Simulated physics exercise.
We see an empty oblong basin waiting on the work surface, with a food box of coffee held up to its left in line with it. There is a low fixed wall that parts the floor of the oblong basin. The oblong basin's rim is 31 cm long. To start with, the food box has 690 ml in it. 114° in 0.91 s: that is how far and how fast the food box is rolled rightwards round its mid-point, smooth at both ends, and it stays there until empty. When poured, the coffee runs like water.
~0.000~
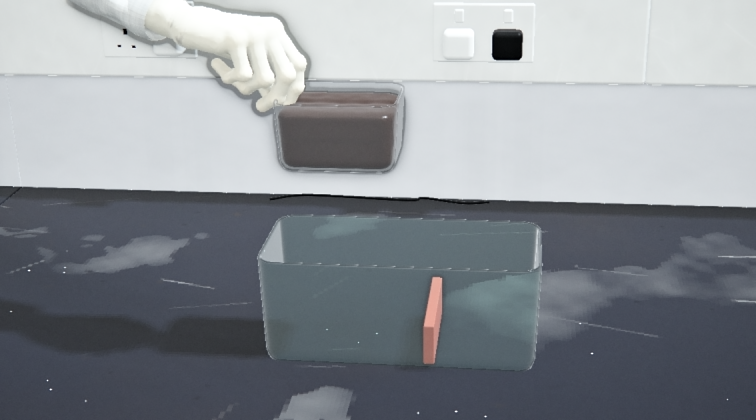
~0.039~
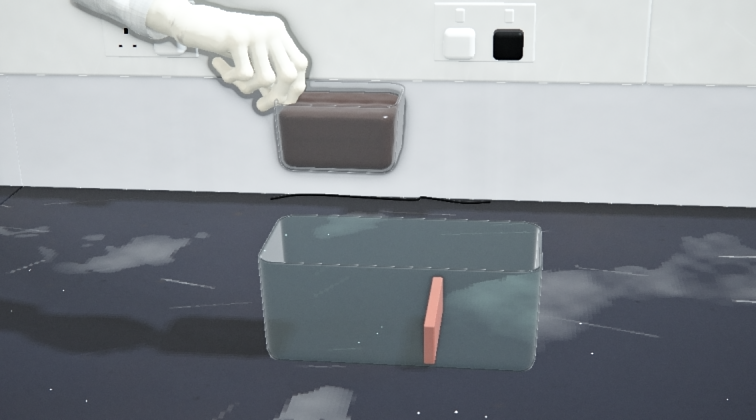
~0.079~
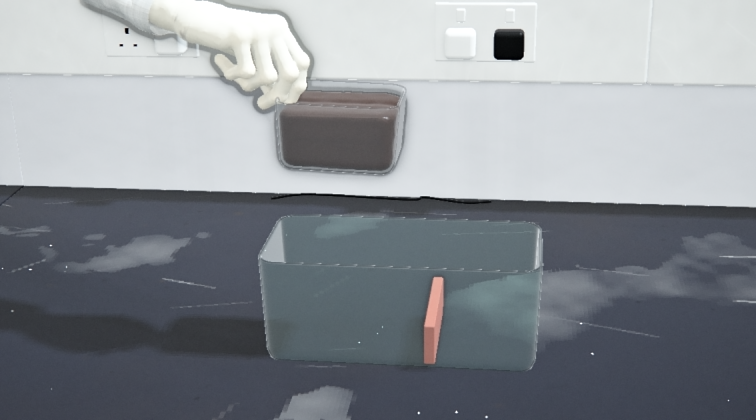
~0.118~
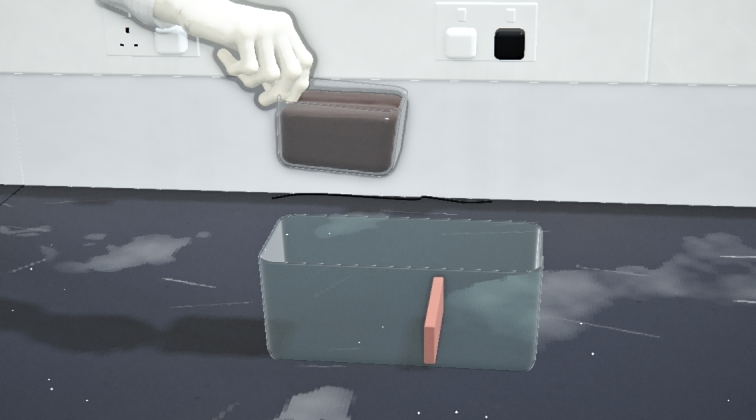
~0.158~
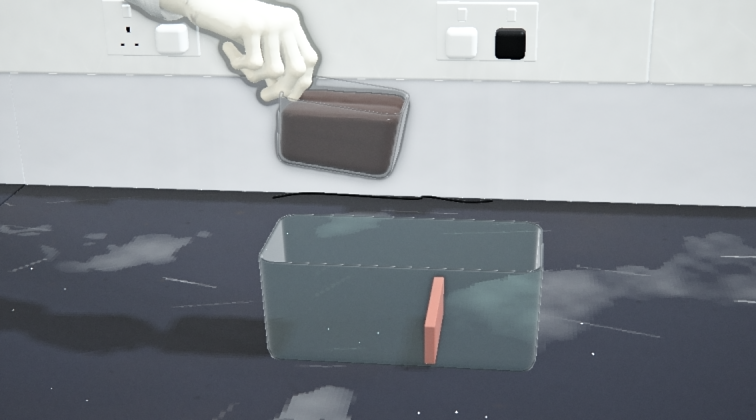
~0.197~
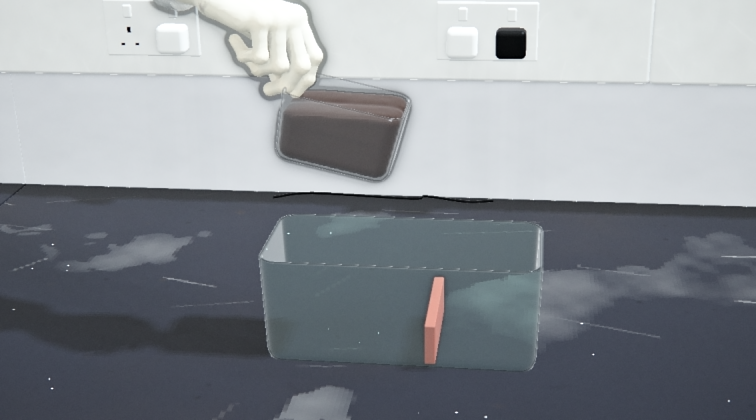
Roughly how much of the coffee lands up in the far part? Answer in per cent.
Around 71 %.
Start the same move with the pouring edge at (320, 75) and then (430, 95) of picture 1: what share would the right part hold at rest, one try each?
Some 5 and 80 per cent, in that order.
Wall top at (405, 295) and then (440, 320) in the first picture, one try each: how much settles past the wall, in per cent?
I'd say 85 percent on the first go, 50 percent on the next.
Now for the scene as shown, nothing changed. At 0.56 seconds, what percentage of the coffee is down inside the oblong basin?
Near 18 in a hundred.
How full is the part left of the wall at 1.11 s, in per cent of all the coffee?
I'd put it near 28 percent.
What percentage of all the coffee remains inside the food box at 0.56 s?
44 %.
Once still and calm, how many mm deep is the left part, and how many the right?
Some 8 mm on the left and 34 mm on the right.
Then, 0.56 s in, the tilt is 77° and 43 per cent is still to pour, 1 is left of the wall and 18 right of it.
Then, 0.83 s in, the tilt is 112° and 5 per cent is still to pour, 14 is left of the wall and 74 right of it.
Then, 1.11 s in, the tilt is 114° and 0 per cent is still to pour, 28 is left of the wall and 71 right of it.
Then, 1.41 s in, the tilt is 114° and 0 per cent is still to pour, 28 is left of the wall and 71 right of it.
Finally, 28 per cent lies left of the wall, 71 right of it and 1 outside.
